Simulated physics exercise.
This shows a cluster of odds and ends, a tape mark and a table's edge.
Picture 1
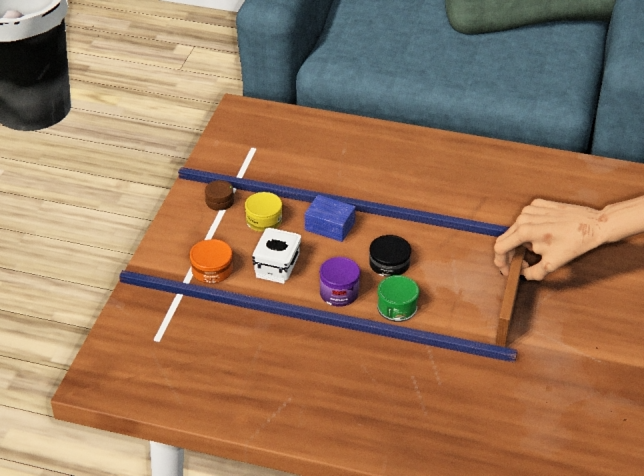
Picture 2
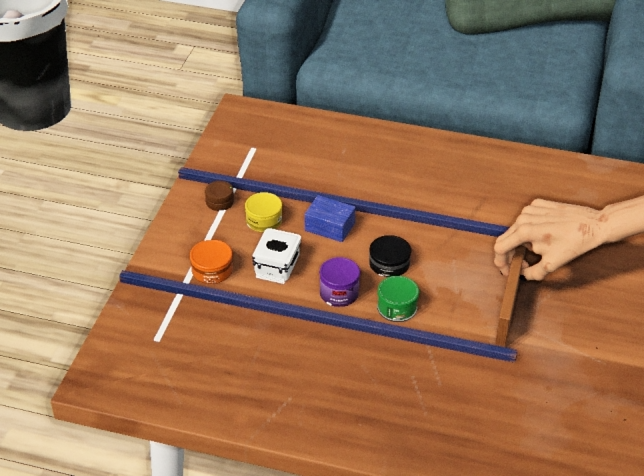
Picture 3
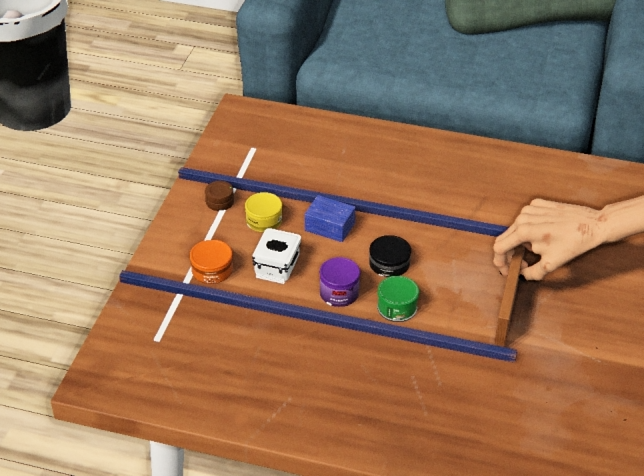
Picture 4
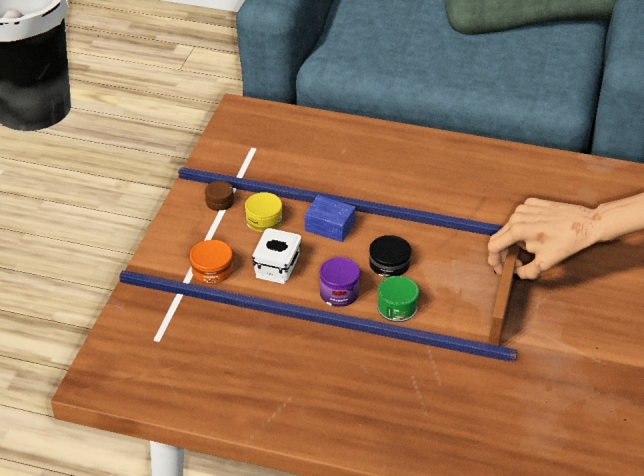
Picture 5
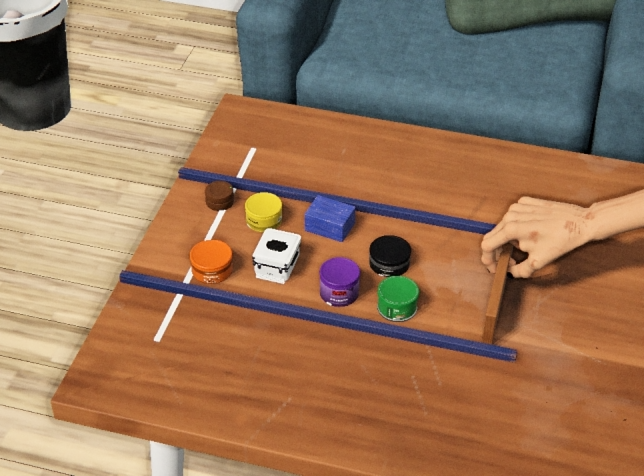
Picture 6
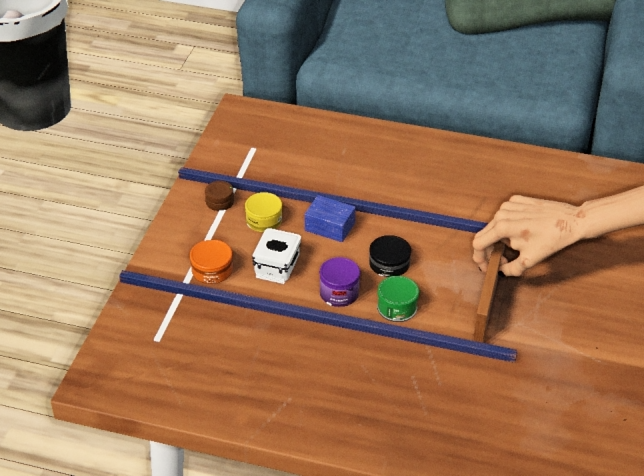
A hand slowly sliding a wooden board slightly left between two blue rails, while the colourful tubs and small items stay still.
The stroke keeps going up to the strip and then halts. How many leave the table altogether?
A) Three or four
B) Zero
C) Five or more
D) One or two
(D) One or two.
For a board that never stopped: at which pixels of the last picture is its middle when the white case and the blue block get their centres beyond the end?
First near (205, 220), second near (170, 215).
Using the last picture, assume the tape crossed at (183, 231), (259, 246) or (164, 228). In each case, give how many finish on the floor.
In order: 5, 0 and 8.
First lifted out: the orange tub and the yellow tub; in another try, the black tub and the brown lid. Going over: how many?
That gives 0 for the first pair taken away and 1 for the second.
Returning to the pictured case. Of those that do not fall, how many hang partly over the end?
So the number is 4.
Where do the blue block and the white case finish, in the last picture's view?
In the last picture the first middle sits at (204, 197) and the other at (151, 222).
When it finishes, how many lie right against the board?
Count recorded: 3.
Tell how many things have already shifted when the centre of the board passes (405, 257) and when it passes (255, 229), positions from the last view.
The counts are 3 and 8.
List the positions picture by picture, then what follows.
Brown lid (220, 196); orange tub (212, 262); yellow tub (264, 212); board (514, 278); tape (210, 236), in the first picture.
Orange tub (212, 262); white case (277, 256), in the second picture.
Yellow tub (264, 212); purple tub (340, 282), in the third picture.
Brown lid (220, 196); green tin (398, 299), in the fourth picture.
Orange tub (212, 262); board (502, 276), in the fifth picture.
Brown lid (220, 196); orange tub (212, 262); yellow tub (264, 212); board (493, 274); tape (210, 236), in the sixth picture.
Early on, none off yet; brown lid at rest near (220, 196); orange tub at rest near (212, 262); yellow tub at rest near (264, 212).
Finally, the number that fall off is one or two; lost, orange tub.
